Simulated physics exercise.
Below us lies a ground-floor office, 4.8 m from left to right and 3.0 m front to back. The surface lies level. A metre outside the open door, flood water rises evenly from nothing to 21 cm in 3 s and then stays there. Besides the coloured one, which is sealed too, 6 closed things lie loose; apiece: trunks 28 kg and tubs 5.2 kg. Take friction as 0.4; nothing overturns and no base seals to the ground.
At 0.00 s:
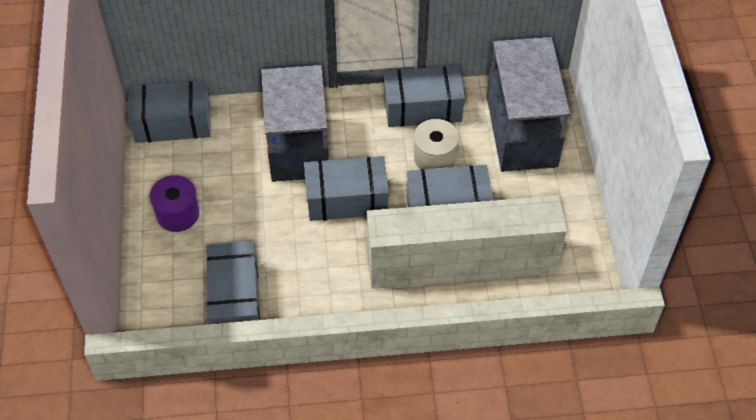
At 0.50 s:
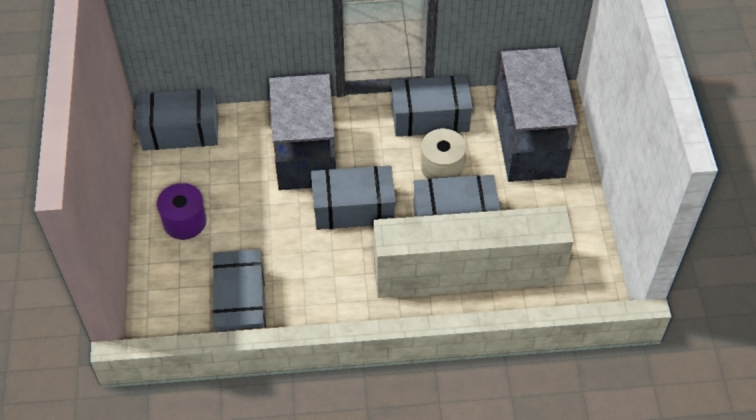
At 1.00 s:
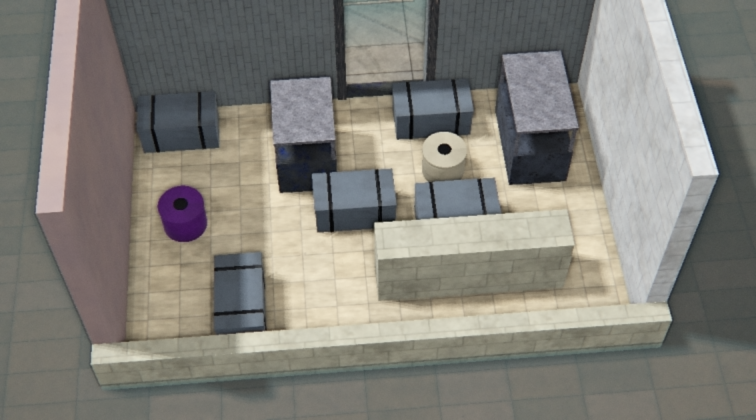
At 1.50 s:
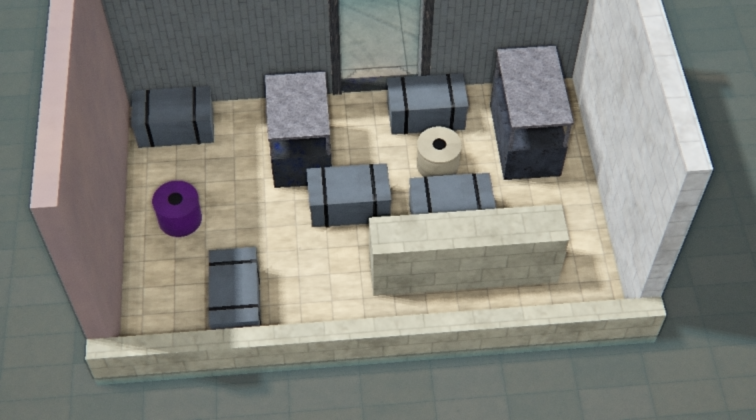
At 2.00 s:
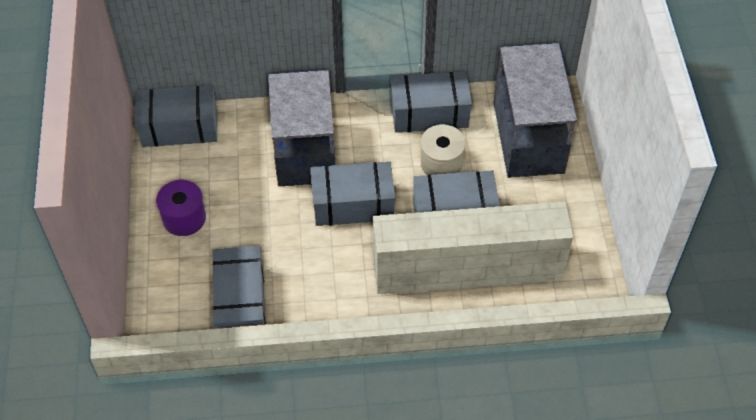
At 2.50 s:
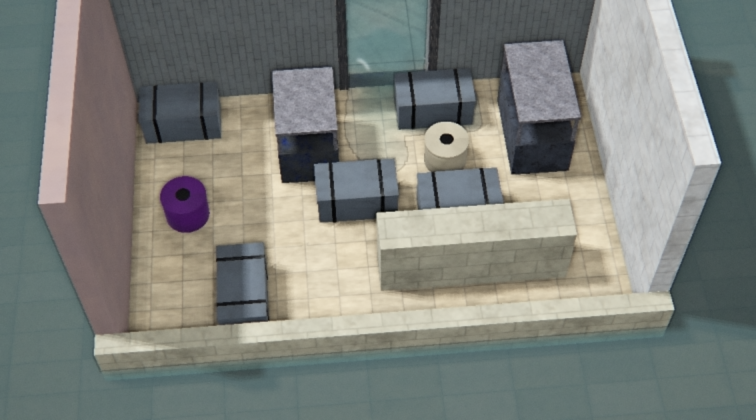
A walled room holding grey trunks, two tall stone-topped blocks, a pale tub and a purple tub stayed still while the paving outside turned from reddish brown to grey and then murky blue-green.
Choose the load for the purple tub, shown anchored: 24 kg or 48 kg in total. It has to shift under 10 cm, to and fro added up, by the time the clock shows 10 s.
I expect that the lower weight is enough.
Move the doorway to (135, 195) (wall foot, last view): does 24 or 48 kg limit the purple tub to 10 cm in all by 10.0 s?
In that case only the higher weight holds it.
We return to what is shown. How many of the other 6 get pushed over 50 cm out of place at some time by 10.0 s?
4 of them.
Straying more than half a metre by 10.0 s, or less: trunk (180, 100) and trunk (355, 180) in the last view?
In turn: Short of it, over.
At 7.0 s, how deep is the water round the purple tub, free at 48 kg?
About 4 cm.
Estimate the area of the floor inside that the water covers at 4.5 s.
About 5.5 m2.
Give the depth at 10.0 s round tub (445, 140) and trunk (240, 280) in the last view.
Roughly 9 and 11 cm.
After 3.5 s the purple tub would be 0 cm from its start with 24 kg and 0 cm from its start with 48 kg; 0 cm of water round it then.
After 4.5 s the purple tub would be 0 cm from its start with 24 kg and 0 cm from its start with 48 kg; 1 cm of water round it then.
After 7.0 s the purple tub would be 0 cm from its start with 24 kg and 0 cm from its start with 48 kg; 4 cm of water round it then.
After 10.0 s the purple tub would be 0 cm from its start with 24 kg and 0 cm from its start with 48 kg; 8 cm of water round it then.
